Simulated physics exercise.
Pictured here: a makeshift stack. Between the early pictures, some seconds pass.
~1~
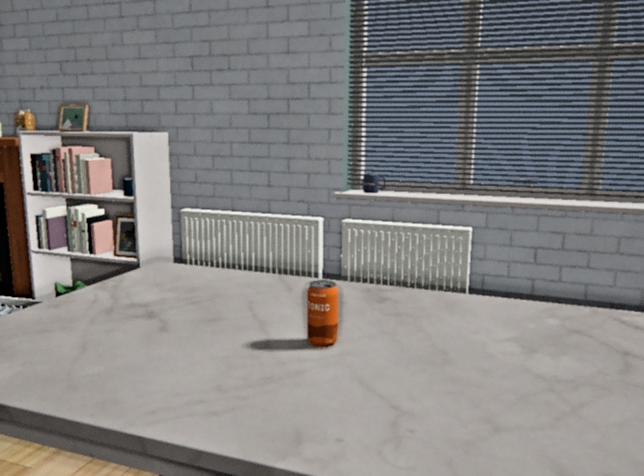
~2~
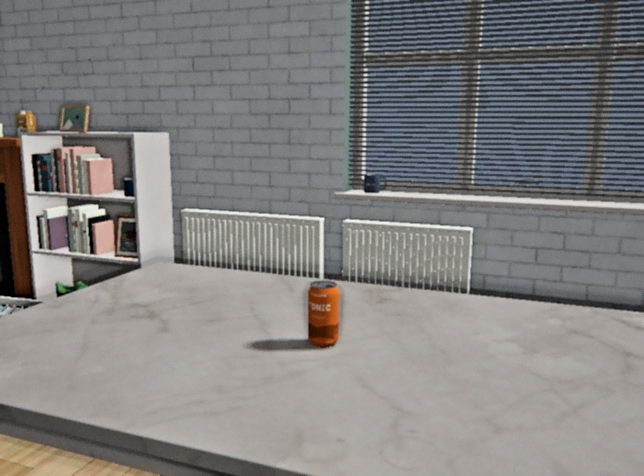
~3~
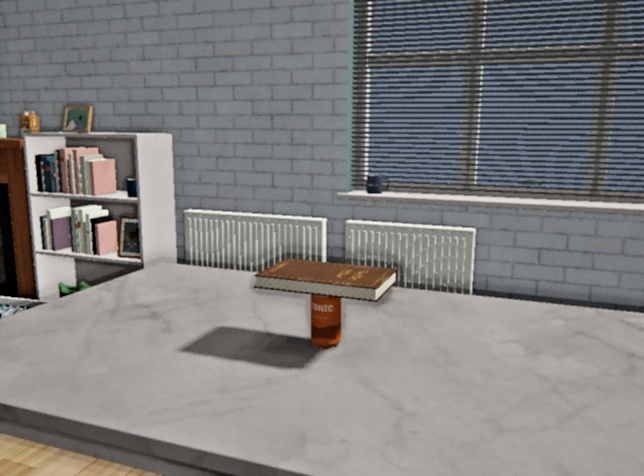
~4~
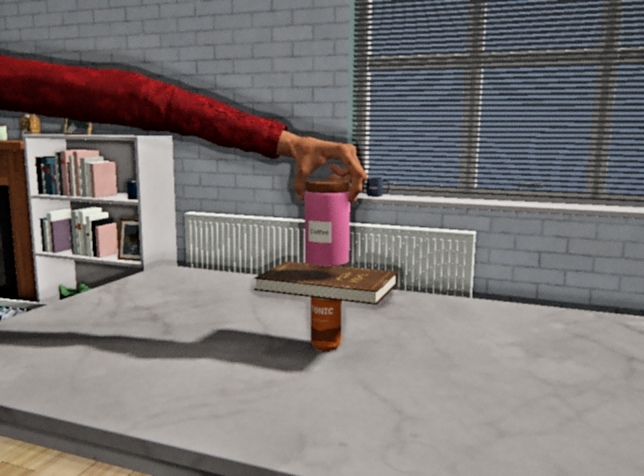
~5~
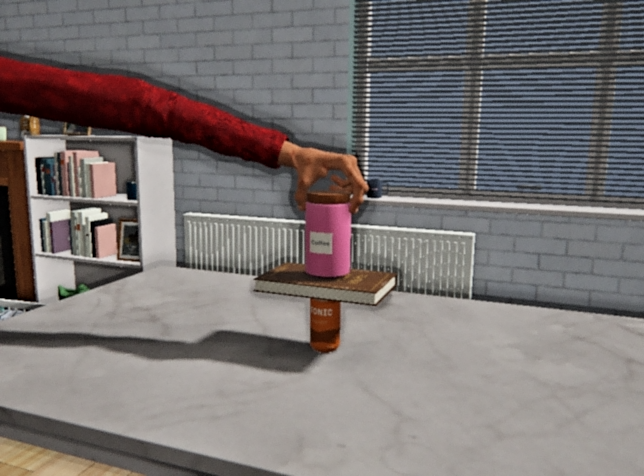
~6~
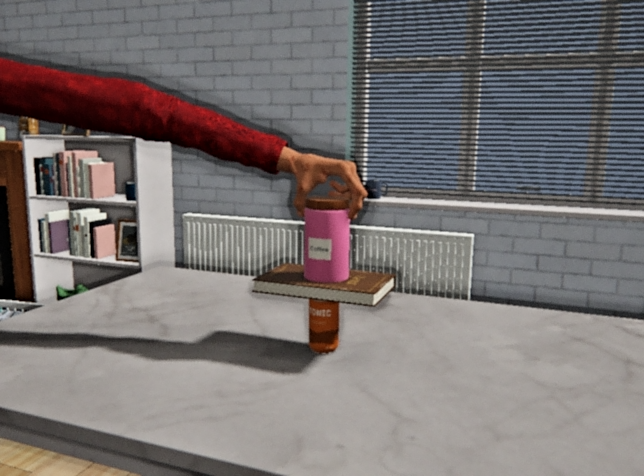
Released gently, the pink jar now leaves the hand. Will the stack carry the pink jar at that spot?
My guess is that nothing will drop.
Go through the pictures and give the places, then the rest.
In the first frame, the last thing is not in view yet.
In the second frame, the last thing is not in view yet.
In the third frame, the last thing is not in view yet; brown book (327, 278).
In the fourth frame, still above its spot; pink jar (327, 222); brown book (327, 281).
In the fifth frame, still above its spot; pink jar (328, 232); brown book (327, 282).
In the sixth frame, in place under the hand; pink jar (327, 238); brown book (325, 283).
Then, 0.20 s on from there, no change.
Then, 0.50 s on from there, pink jar resting near (327, 239).
In the end, all 3 unmoved. At the end, from the last picture's camera, pink jar near (327, 239). The stack stays up.
